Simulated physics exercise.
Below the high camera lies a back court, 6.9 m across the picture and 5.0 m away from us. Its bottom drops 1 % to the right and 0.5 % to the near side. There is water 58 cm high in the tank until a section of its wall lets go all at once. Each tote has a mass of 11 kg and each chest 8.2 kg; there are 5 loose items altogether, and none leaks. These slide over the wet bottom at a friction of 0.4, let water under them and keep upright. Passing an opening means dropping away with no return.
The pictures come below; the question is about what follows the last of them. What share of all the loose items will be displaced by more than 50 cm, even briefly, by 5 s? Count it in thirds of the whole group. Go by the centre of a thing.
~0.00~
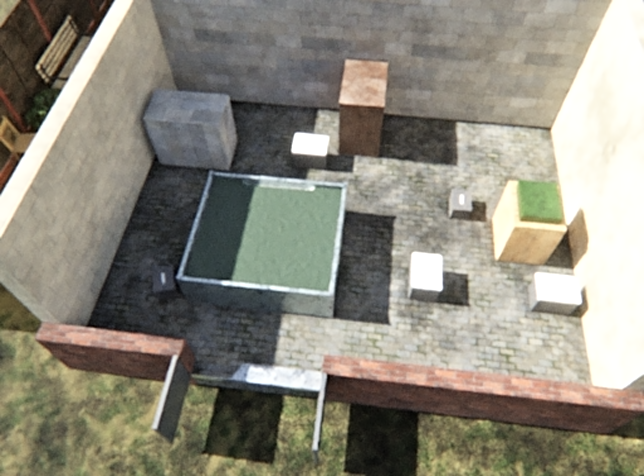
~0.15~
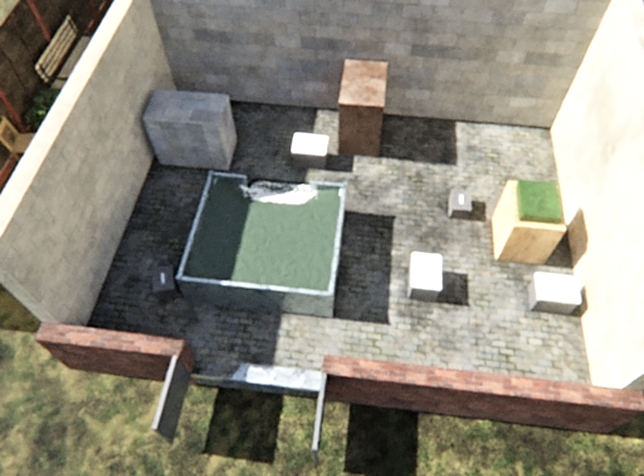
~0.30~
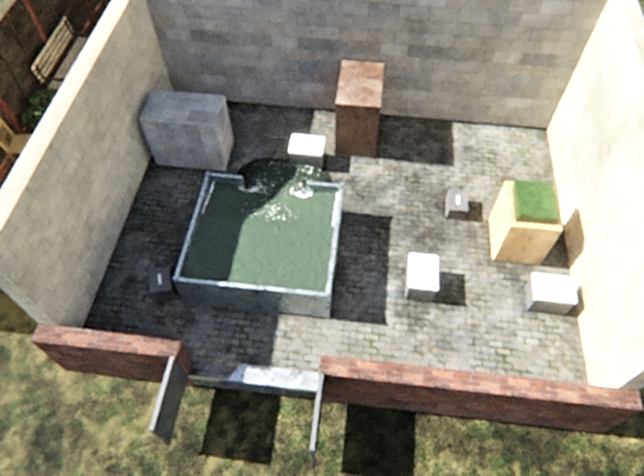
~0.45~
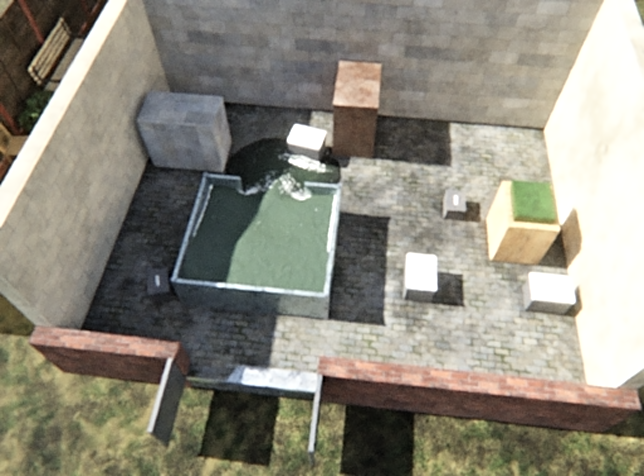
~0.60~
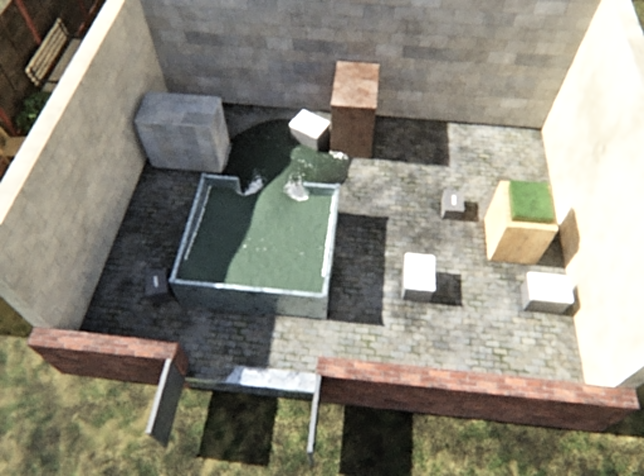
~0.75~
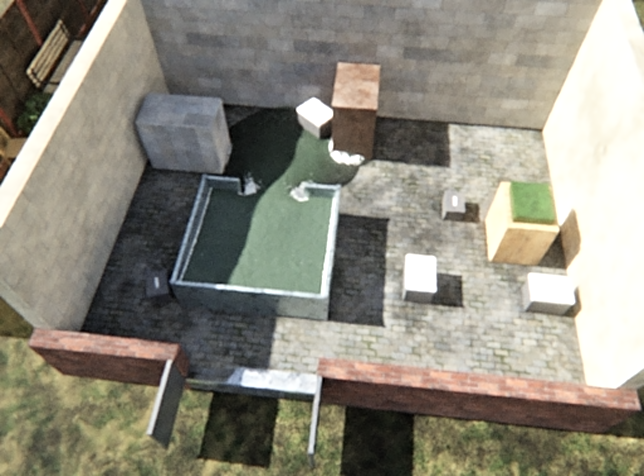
Fewer than a third.
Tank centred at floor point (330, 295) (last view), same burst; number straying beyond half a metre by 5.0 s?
Result: 2.
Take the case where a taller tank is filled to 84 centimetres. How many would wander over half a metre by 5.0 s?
The answer would then be 2.
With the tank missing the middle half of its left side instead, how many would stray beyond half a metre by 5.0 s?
Count: 0.
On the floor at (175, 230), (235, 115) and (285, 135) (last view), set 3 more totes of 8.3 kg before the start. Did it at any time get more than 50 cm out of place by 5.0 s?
Result, in sequence: Below the mark / above the mark / above the mark.
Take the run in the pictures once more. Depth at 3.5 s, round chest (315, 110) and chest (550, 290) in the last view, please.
Around 20 cm and 0 cm.
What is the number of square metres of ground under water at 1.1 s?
Roughly 8.5 m2.
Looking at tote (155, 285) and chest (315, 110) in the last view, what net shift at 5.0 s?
First: 5 cm. Second: 80 cm.
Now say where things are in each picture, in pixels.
A chest at (310, 144) rests on the ground; a tote at (163, 278) rests on the ground; water covers 3.5 m2; 0 of 5 have shifted, in the first frame.
A chest at (310, 144) rests on the ground; a tote at (163, 278) rests on the ground; water covers 4.1 m2; 0 of 5 have shifted, in the second frame.
A chest at (307, 144), on the bottom; a tote at (160, 279), on the bottom; 4.8 m2 under water; 0 of 5 have shifted, in the third frame.
A chest at (307, 136) rests on the ground, 19 cm from its start; a tote at (158, 281) rests on the ground; 5.6 m2 under water; 1 of 5 have shifted, in the fourth frame.
A chest at (310, 123), on the bottom, 52 cm from its start; a tote at (156, 282), on the bottom; water covers 6.5 m2; 1 of 5 have shifted, in the fifth frame.
A chest at (316, 111), on the bottom, 86 cm from its start; a tote at (157, 283), on the bottom; water covers 7.3 m2; 1 of 5 have shifted, in the sixth frame.
After 1.1 s 1 of 5 are over 50 cm from their spots; 1 afloat.
After 2.2 s 1 of 5 are over 50 cm from their spots; 1 afloat.
After 3.5 s 1 of 5 are over 50 cm from their spots; 1 afloat.
After 5.0 s 1 of 5 are over 50 cm from their spots, and 1 have been at some point; 1 afloat.
